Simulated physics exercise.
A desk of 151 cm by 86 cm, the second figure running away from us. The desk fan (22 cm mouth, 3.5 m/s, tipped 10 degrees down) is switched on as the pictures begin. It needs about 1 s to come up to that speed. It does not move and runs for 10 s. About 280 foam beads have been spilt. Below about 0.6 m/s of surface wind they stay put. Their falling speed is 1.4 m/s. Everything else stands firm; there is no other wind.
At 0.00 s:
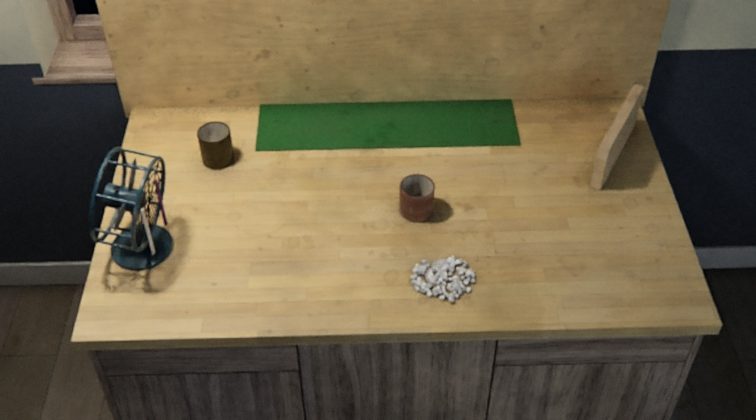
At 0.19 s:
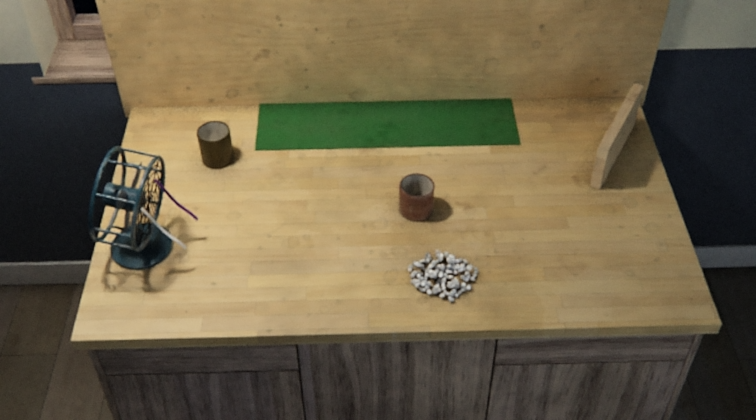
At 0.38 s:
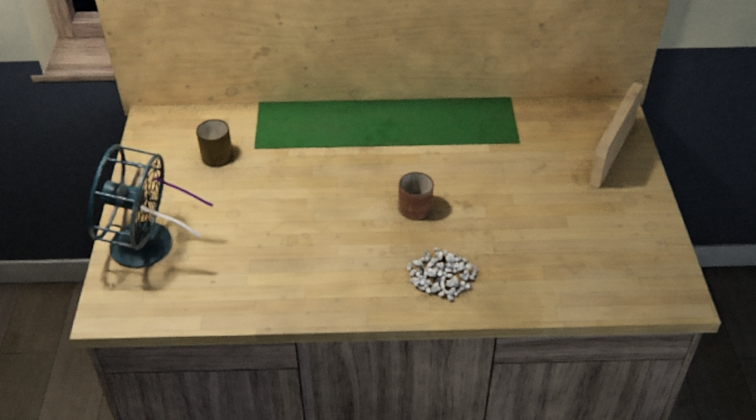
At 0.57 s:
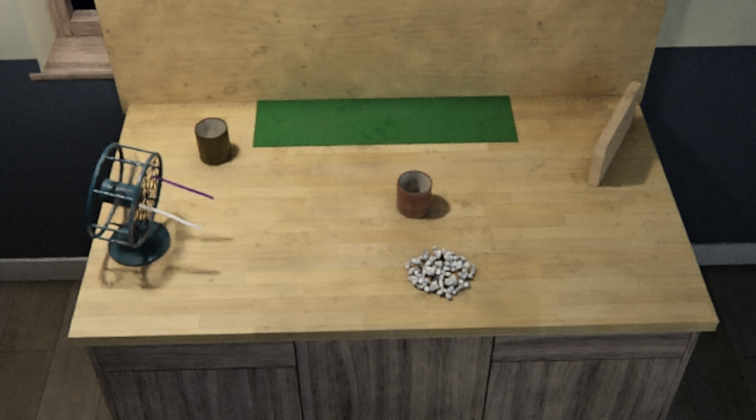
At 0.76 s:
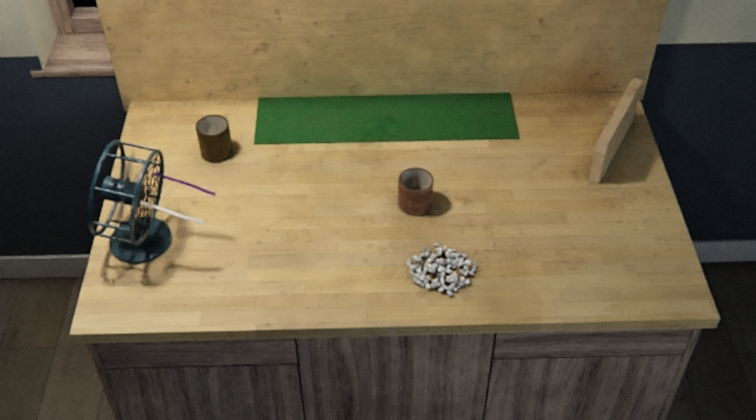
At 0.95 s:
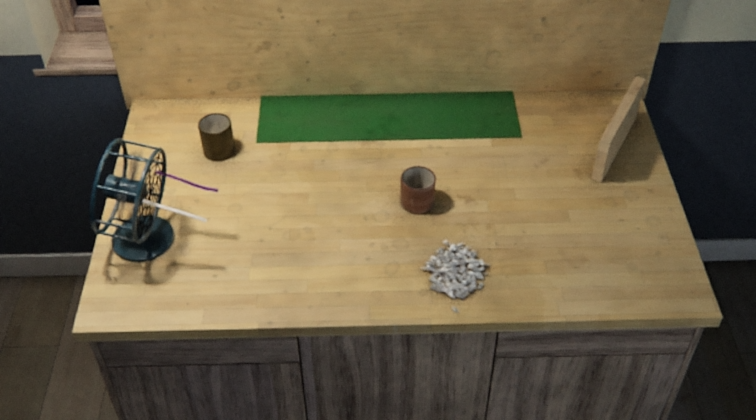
At the start, a fan with limp ribbons stands at the left of a wooden worktop, near two cups, a green sheet and a pile of small white pieces. The ribbons lift and stream rightward while the pile loosens slightly, then many of the pieces shift a short way right.
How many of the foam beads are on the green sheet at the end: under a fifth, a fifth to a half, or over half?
The share on the green sheet is not even a fifth.
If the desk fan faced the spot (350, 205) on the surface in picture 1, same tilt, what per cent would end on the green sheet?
Then about 0 %.
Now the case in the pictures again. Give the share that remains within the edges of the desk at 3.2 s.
Near 2 %.
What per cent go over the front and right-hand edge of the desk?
Roughly 50 % front, 40 % right-hand.
After 2.0 s, 0 % are on the green sheet; 98 % have settled or left.
After 3.2 s, 0 % are on the green sheet; 98 % have settled or left.
After 5.5 s, 0 % are on the green sheet; 98 % have settled or left.
After 10.0 s, at the end, 0 % are on the green sheet.
